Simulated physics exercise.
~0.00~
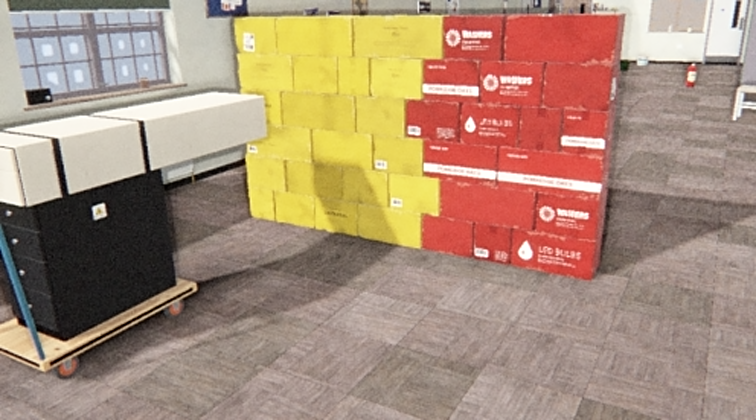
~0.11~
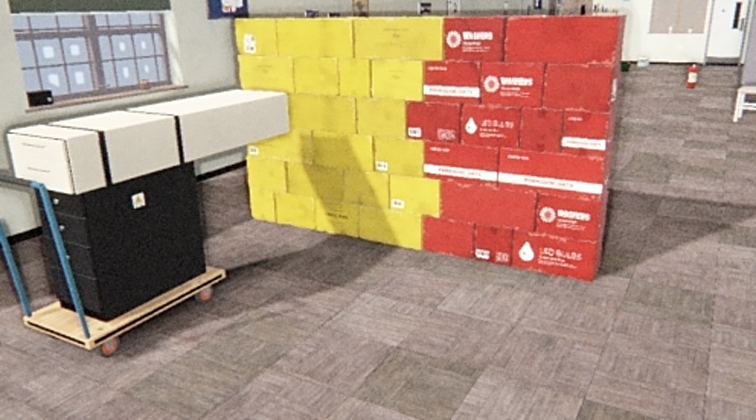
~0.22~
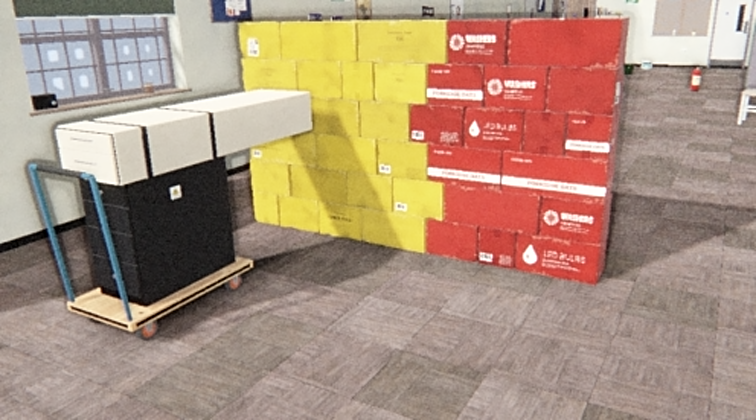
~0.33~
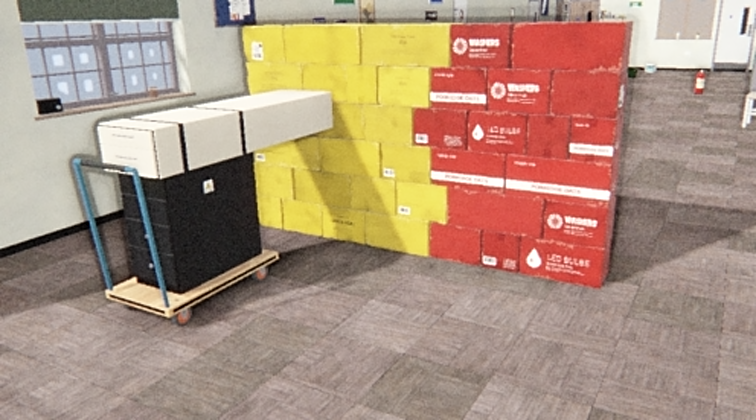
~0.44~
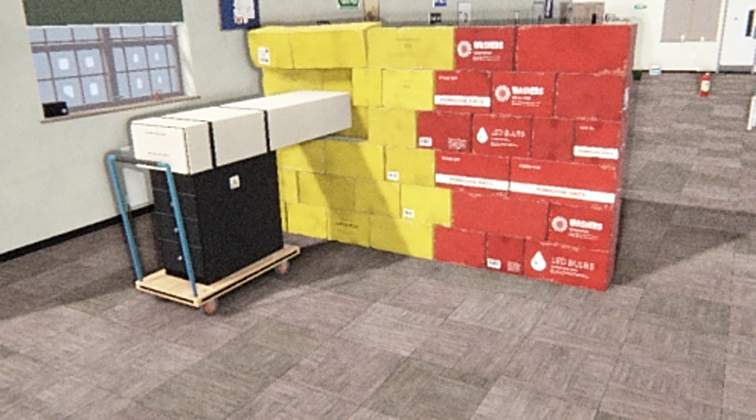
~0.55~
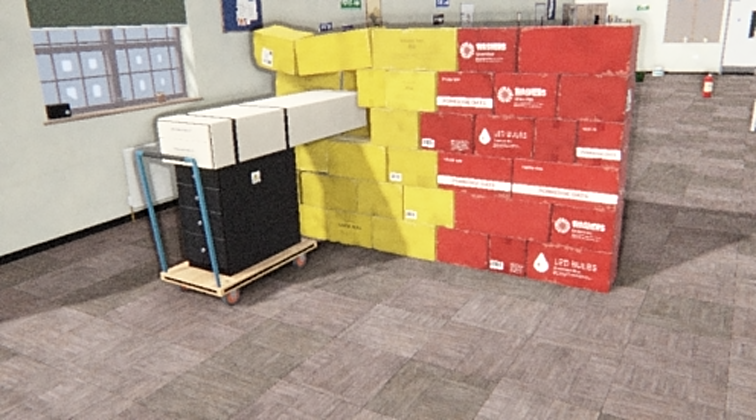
A trolley stacked with black crates and long white boxes rolled up to a yellow and red carton wall, and the overhanging white box pushed into the yellow side, shoving several cartons askew.
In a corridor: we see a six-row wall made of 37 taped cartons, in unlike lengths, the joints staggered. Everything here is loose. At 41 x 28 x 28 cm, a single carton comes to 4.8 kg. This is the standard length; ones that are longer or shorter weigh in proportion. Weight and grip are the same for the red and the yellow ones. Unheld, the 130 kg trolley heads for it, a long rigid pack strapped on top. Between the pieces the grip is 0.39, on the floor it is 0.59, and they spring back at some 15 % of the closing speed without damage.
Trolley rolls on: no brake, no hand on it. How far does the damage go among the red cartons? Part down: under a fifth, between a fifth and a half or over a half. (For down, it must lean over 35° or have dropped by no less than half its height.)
Of the lot, the part is below a fifth.
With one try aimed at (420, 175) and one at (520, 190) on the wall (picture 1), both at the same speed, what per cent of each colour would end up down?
First try then second: Yellow 20 and 10, red 80 and 80 per cent.
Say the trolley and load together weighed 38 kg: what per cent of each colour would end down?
Result: Yellow 30 and red 0 in a hundred.
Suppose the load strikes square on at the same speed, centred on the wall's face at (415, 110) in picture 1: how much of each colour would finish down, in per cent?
The yellow ones would be 10 per cent down and the red ones 20 per cent.
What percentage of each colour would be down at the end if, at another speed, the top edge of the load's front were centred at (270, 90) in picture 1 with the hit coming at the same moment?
You'd end up with yellow at 70 per cent down and red at 0 per cent.
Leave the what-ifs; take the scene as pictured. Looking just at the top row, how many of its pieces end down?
1.
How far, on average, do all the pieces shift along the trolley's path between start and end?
On average the pieces end up around 25 cm further on.
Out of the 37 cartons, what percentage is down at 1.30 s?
It's 15 percent at that point.
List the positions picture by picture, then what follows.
In the first frame (we follow the side turned to the camera; the camera pans a little), load (260, 110) 69 cm short of the wall; top red carton (471, 38); top yellow carton (312, 37); no piece has moved.
The second frame shows load (283, 106) 45 cm short of the wall; top red carton (472, 40).
The third frame shows load (306, 105) 21 cm short of the wall; top red carton (475, 43).
The fourth frame shows load (328, 104) 28 mm into the wall's line; top red carton (479, 46); one has shifted.
The fifth frame shows load (347, 104) 22 cm into the wall's line; top red carton (483, 49); top yellow carton (326, 49) tipped 9°; 7 stirred so far.
The sixth frame shows load 40 cm into the wall's line; top red carton (485, 50); top yellow carton (332, 53) tipped 6°; steepest lean 14°, the carton at (274, 53); 9 stirred so far.
Around 0.72 s, load 67 cm past the wall's line, still rolling; none of the 16 red cartons down (5 of 37 in all colours); top red carton unmoved; top yellow carton tipped 23°.
Around 0.96 s, load 1.00 m past the wall's line, still rolling; none of the 16 red cartons down (5 of 37 in all colours); top red carton unmoved; top yellow carton tipped 20°, 9 cm lower.
Around 1.30 s, load 1.20 m past the wall's line, still rolling; none of the 16 red cartons down (5 of 37 in all colours); top red carton unmoved; top yellow carton tipped 19°, 10 cm lower.
Finally (2.0 s), load 1.23 m past the wall's line, stopped; none of the 16 red cartons down (5 of 37 in all colours); top red carton unmoved; top yellow carton tipped 20°, 10 cm lower. That is 0 per cent. Seen by the last camera, middles, top red carton near (495, 49), top yellow carton near (364, 59).
